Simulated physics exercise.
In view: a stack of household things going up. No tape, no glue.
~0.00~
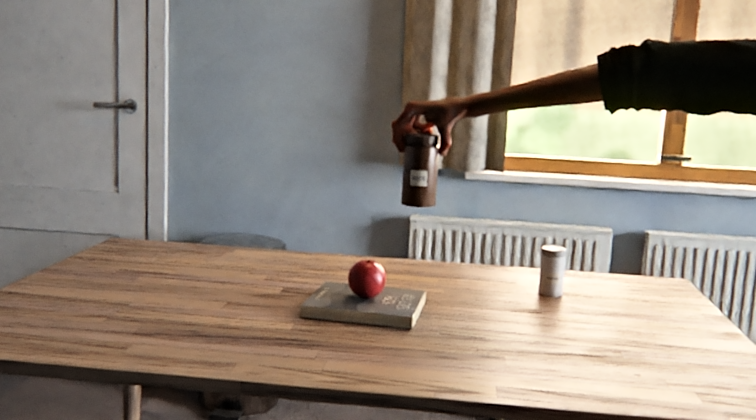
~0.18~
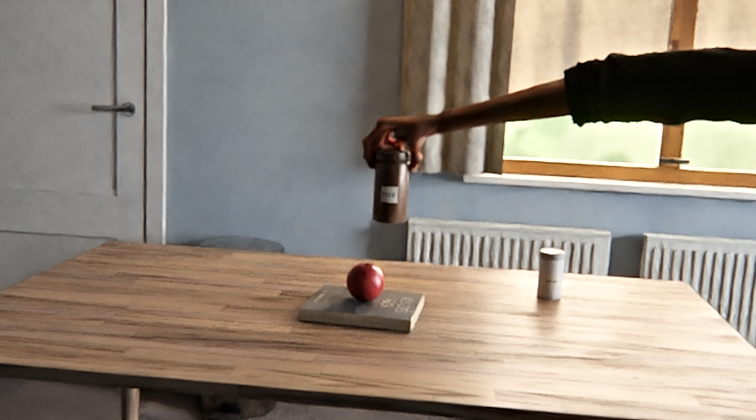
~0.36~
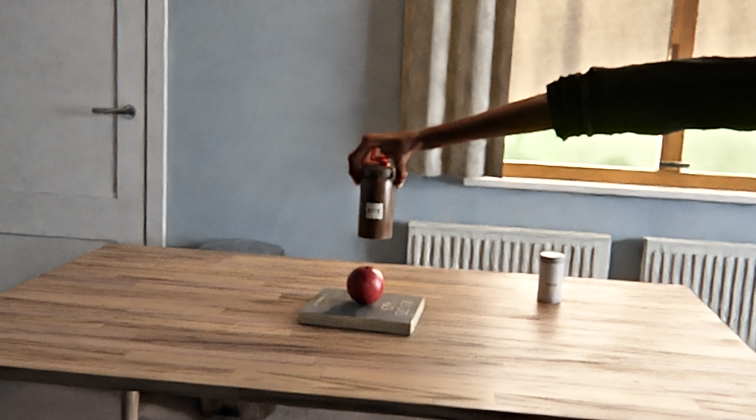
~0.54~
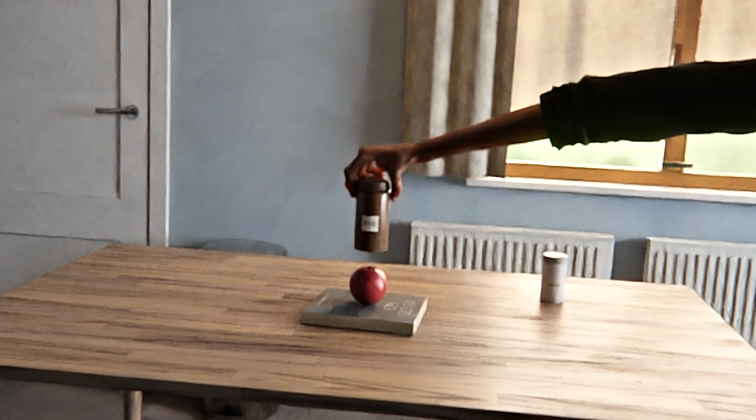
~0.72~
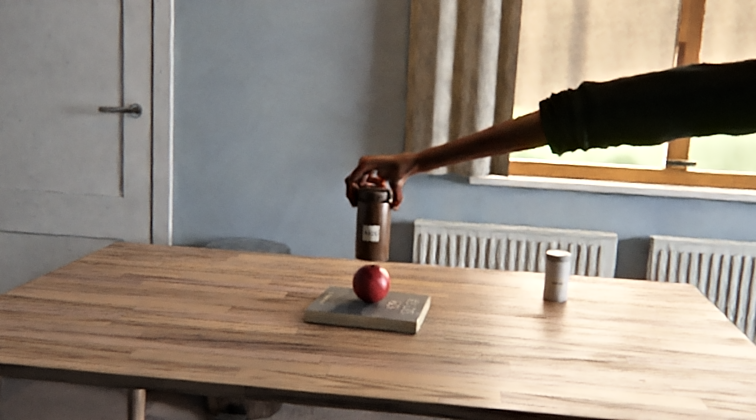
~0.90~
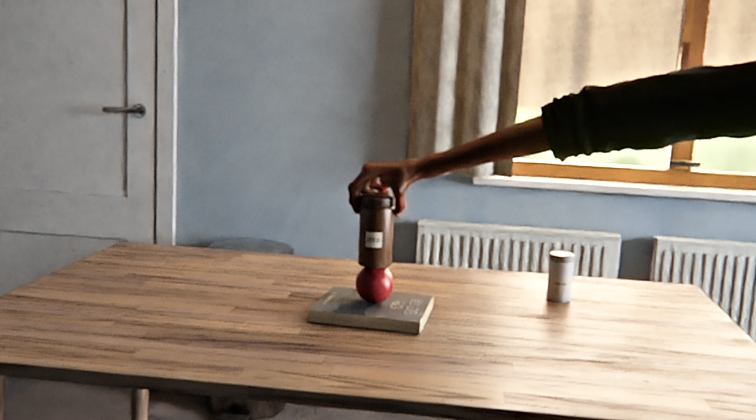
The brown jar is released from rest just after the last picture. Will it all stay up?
Here the pile loses its balance.
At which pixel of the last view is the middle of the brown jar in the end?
Near (293, 279).
By 1.60 s, brown jar now fallen.
By 1.80 s, nothing new.
When it is over (4.0 s), fallen, brown jar; the other 3 as before. End places, in pixels of the last picture, brown jar near (293, 279). The pile comes apart.
